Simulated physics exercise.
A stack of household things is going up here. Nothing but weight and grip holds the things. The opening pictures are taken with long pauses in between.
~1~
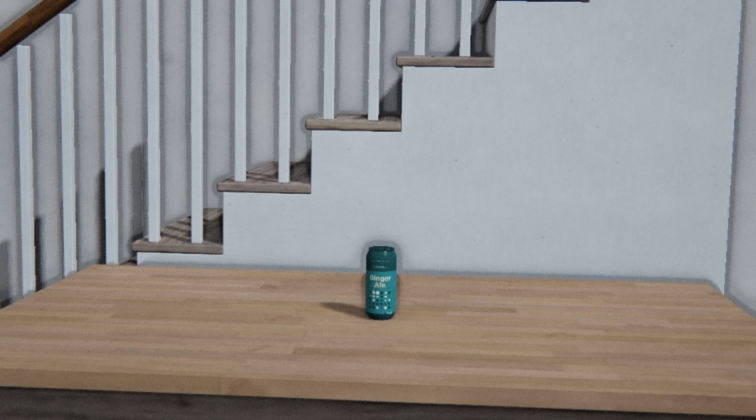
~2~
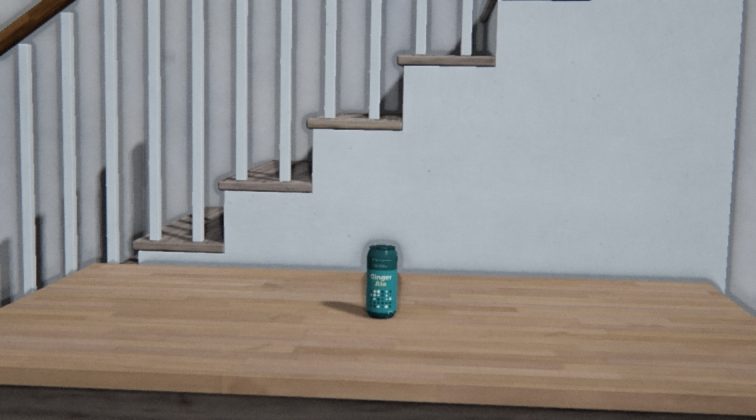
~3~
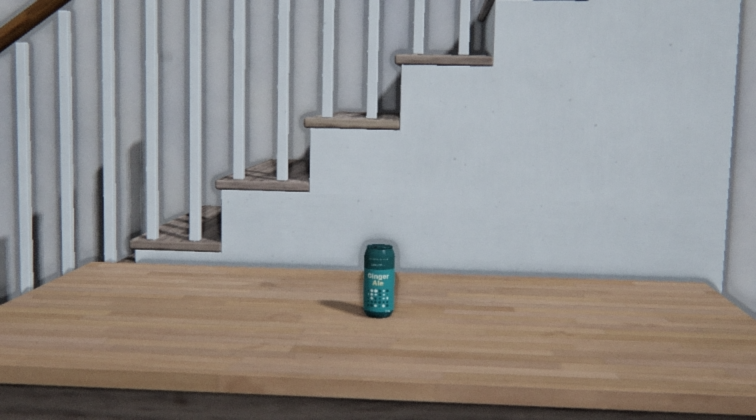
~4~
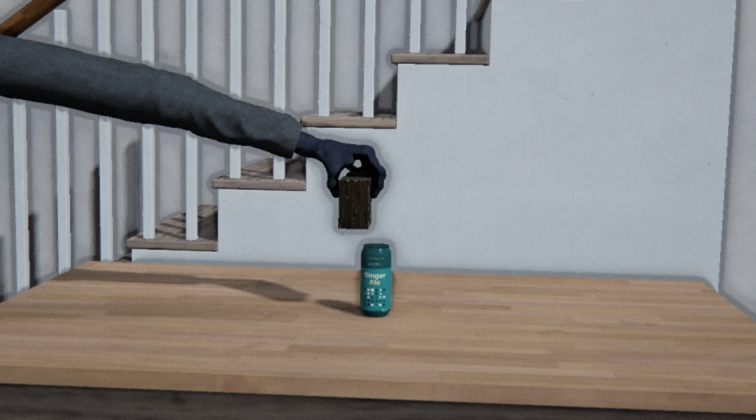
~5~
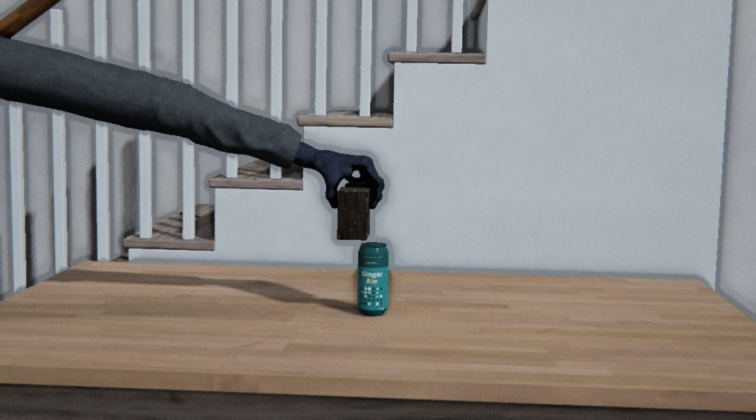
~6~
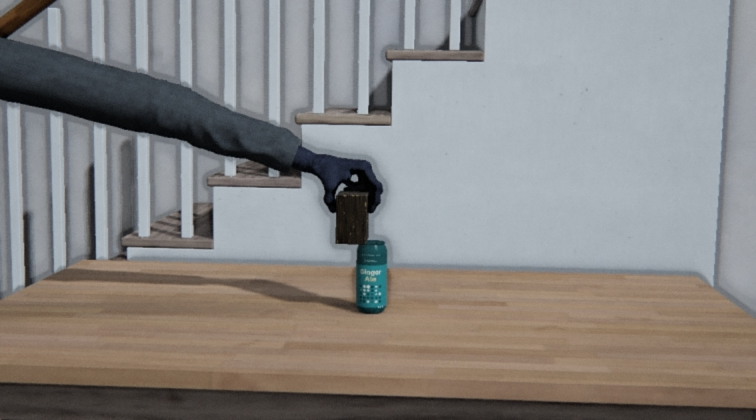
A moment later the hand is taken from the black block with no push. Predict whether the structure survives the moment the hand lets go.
The structure falls down.
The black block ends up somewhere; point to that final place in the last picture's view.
Roughly pixel (330, 296) in the last picture.
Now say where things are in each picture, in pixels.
In the first picture, the last thing is not in view yet; turquoise can (381, 283).
In the second picture, the last thing is not in view yet; turquoise can (382, 282).
In the third picture, the last thing is not in view yet; turquoise can (379, 281).
The fourth picture shows on its way; black block (355, 202); turquoise can (376, 280).
The fifth picture shows on its way; black block (354, 213); turquoise can (373, 279).
The sixth picture shows in place under the hand; black block (353, 217); turquoise can (371, 277).
Then, 0.30 s later than the last frame, black block tilted by 51° near (334, 230).
Then, 0.40 s later than the last frame, black block now fallen.
Then, 0.50 s later than the last frame, things are still on the move.
When it is over, fallen, black block; turquoise can as before. End places, in pixels of the last picture, black block near (330, 296). The pile loses its balance.
